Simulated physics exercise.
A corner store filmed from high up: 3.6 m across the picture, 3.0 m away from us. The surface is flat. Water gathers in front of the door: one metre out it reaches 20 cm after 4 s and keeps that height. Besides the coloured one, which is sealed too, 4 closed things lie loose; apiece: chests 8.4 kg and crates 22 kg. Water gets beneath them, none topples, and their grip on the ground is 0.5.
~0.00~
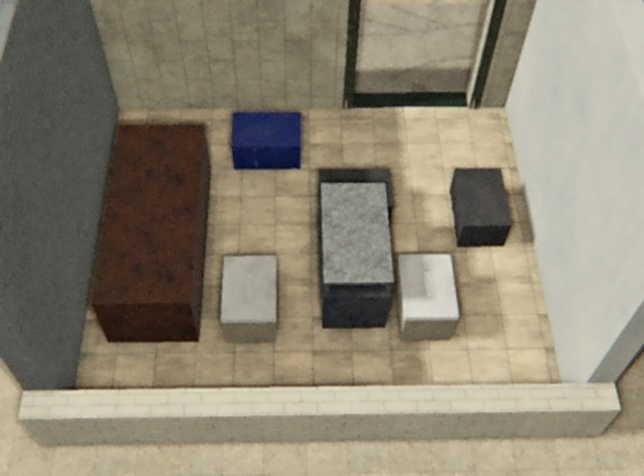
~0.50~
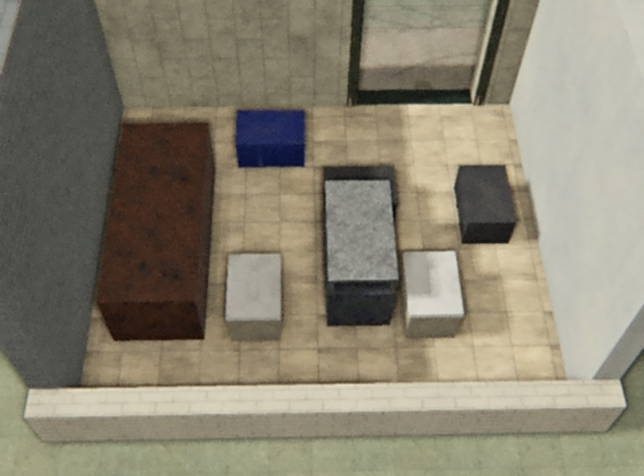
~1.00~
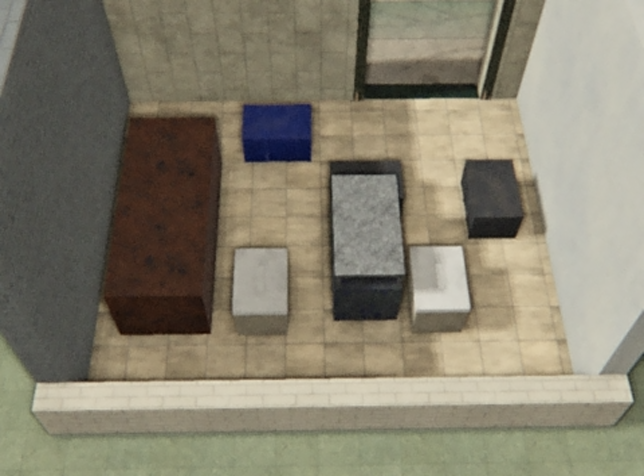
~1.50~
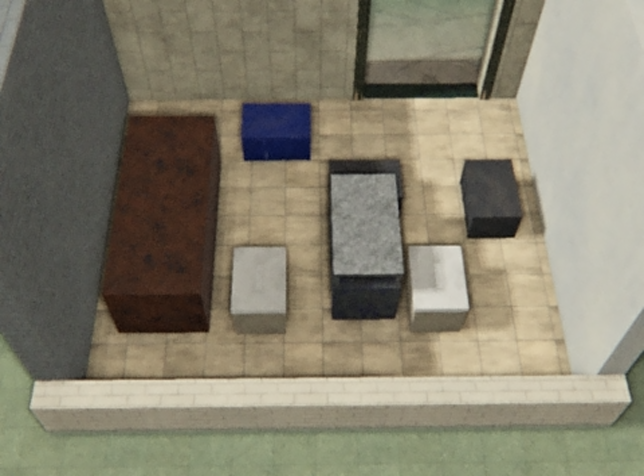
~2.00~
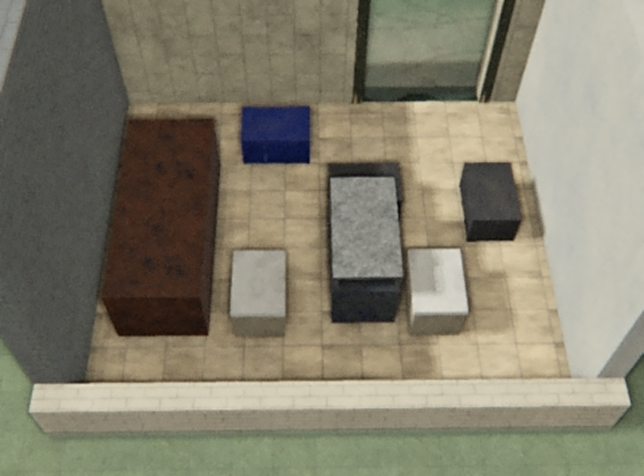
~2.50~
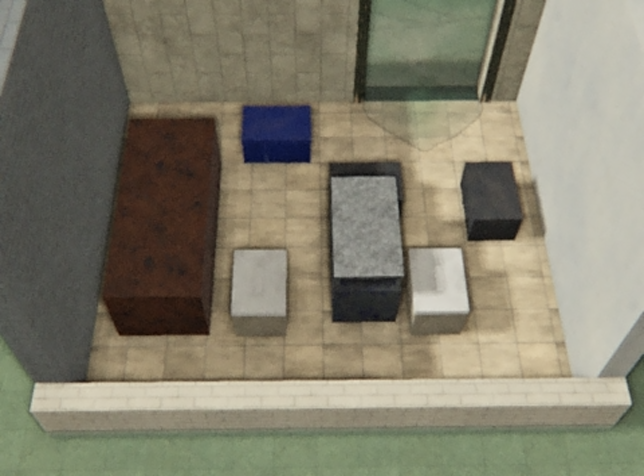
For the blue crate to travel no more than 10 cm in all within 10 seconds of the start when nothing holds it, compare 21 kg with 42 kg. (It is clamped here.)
For it, the smaller load will do.
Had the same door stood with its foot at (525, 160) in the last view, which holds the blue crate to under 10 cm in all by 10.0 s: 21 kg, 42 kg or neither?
Then only the higher weight holds it.
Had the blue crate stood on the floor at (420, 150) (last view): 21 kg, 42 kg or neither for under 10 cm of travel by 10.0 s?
Only the larger holds.
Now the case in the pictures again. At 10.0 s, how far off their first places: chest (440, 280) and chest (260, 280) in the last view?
In that order: 150 cm, 100 cm.
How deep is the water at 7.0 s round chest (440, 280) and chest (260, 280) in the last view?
About 8 and 4 cm.
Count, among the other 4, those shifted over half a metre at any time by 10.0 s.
That makes 3.
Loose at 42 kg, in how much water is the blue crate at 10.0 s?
About 5 cm.
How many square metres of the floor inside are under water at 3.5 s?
Some 2.0 m2.
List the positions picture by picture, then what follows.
The first picture shows the blue crate at (266, 129) rests on the ground; water covers 0.0 m2; 0 of 5 have shifted.
The second picture shows the blue crate at (270, 127) rests on the ground; 0.0 m2 under water; 0 of 5 have shifted.
The third picture shows the blue crate at (277, 121) rests on the ground; water covers 0.0 m2; 0 of 5 have shifted.
The fourth picture shows the blue crate at (276, 120) rests on the ground; water covers 0.0 m2; 0 of 5 have shifted.
The fifth picture shows the blue crate at (276, 123), on the bottom; 0.0 m2 under water; 0 of 5 have shifted.
The sixth picture shows the blue crate at (277, 123), on the bottom; water covers 0.4 m2; 0 of 5 have shifted.
After 3.5 s the blue crate would be 0 cm from its start with 21 kg and 0 cm from its start with 42 kg; 0 cm of water round it then.
After 4.5 s the blue crate would be 0 cm from its start with 21 kg and 0 cm from its start with 42 kg; 2 cm of water round it then.
After 7.0 s the blue crate would be 0 cm from its start with 21 kg and 0 cm from its start with 42 kg; 4 cm of water round it then.
After 10.0 s the blue crate would be 0 cm from its start with 21 kg and 0 cm from its start with 42 kg; 5 cm of water round it then.
